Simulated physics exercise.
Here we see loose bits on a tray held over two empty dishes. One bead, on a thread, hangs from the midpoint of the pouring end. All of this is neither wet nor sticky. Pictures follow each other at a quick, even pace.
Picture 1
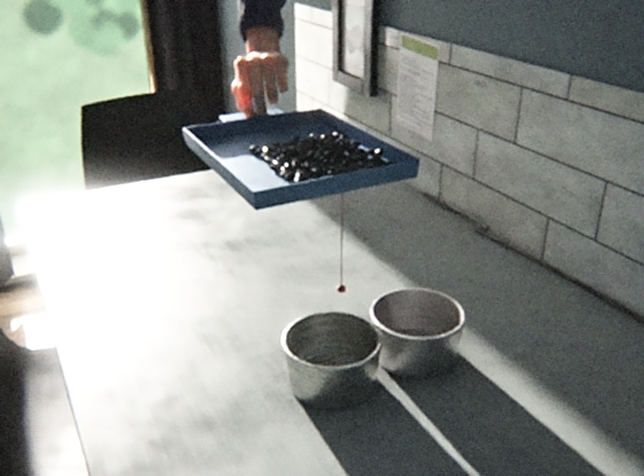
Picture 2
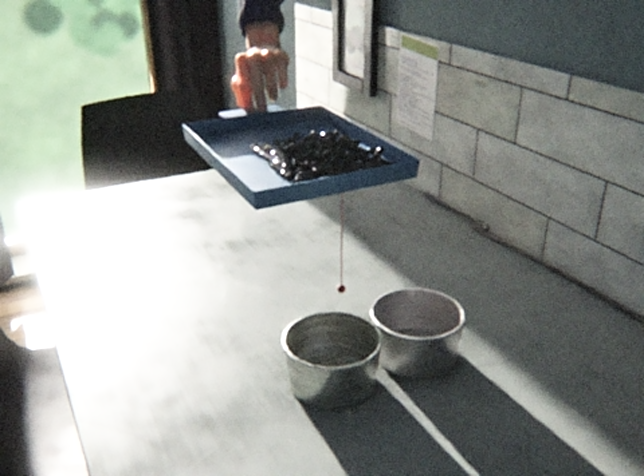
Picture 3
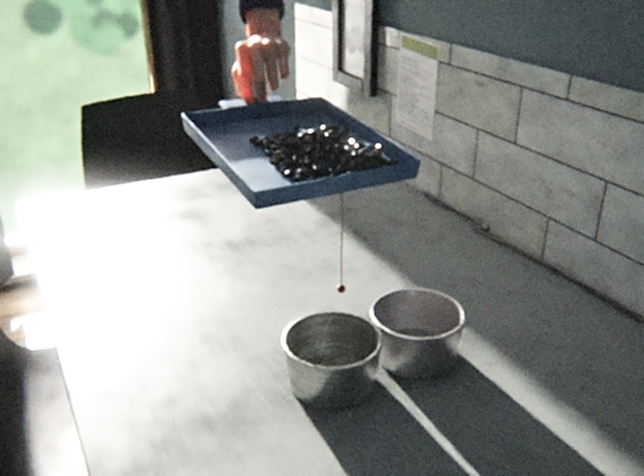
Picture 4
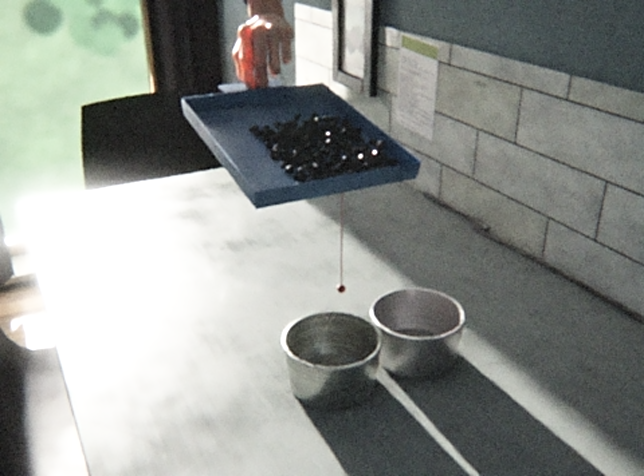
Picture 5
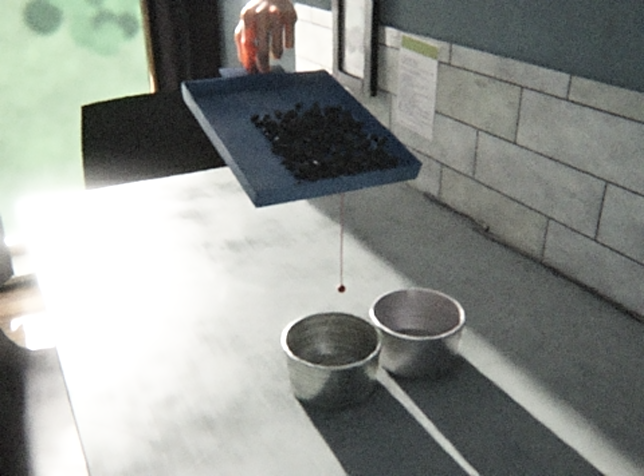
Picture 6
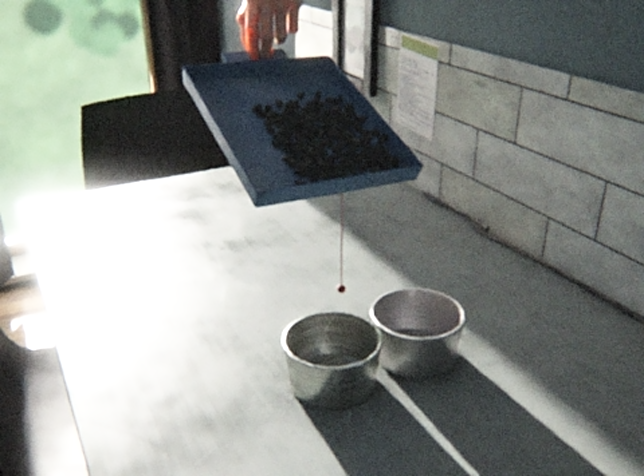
On a pale tabletop beside a tiled wall, a hand steadily raised the back of a blue tray of small black bits, tilting it toward two empty metal dishes while a red bead hung beneath.
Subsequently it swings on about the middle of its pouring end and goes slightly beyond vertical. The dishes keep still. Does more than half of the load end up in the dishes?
Yes.
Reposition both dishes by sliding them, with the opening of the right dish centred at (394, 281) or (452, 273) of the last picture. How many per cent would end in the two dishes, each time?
That makes 10 per cent, followed by 20 per cent.
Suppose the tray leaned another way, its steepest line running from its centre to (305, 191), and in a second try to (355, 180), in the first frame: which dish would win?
Result, try one: Dish at left; try two: Dish at right.
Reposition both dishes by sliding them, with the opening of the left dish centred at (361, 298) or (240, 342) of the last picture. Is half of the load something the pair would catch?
For the two tries in order: Not as much as half, not as much as half.
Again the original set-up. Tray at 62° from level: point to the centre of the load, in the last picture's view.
Look about (353, 141) in the last picture.
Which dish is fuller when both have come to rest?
That's the right side.
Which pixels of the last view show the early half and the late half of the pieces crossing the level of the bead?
Near (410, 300) to start, and near (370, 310) afterwards.
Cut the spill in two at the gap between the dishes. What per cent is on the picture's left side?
It comes to about 40 percent.
Soon, tray tipped steeply; all on the tray.
A while on, tray tipped right over; nearly all on the tray; a stray few in the left dish; a stray few outside both; a stray few in the air.
Towards the end, tray tipped past a quarter turn; about a third in the left dish; about two thirds in the right dish; a small part outside both.
Finally, tray tipped past a quarter turn; about a third in the left dish; about two thirds in the right dish; a small part outside both.
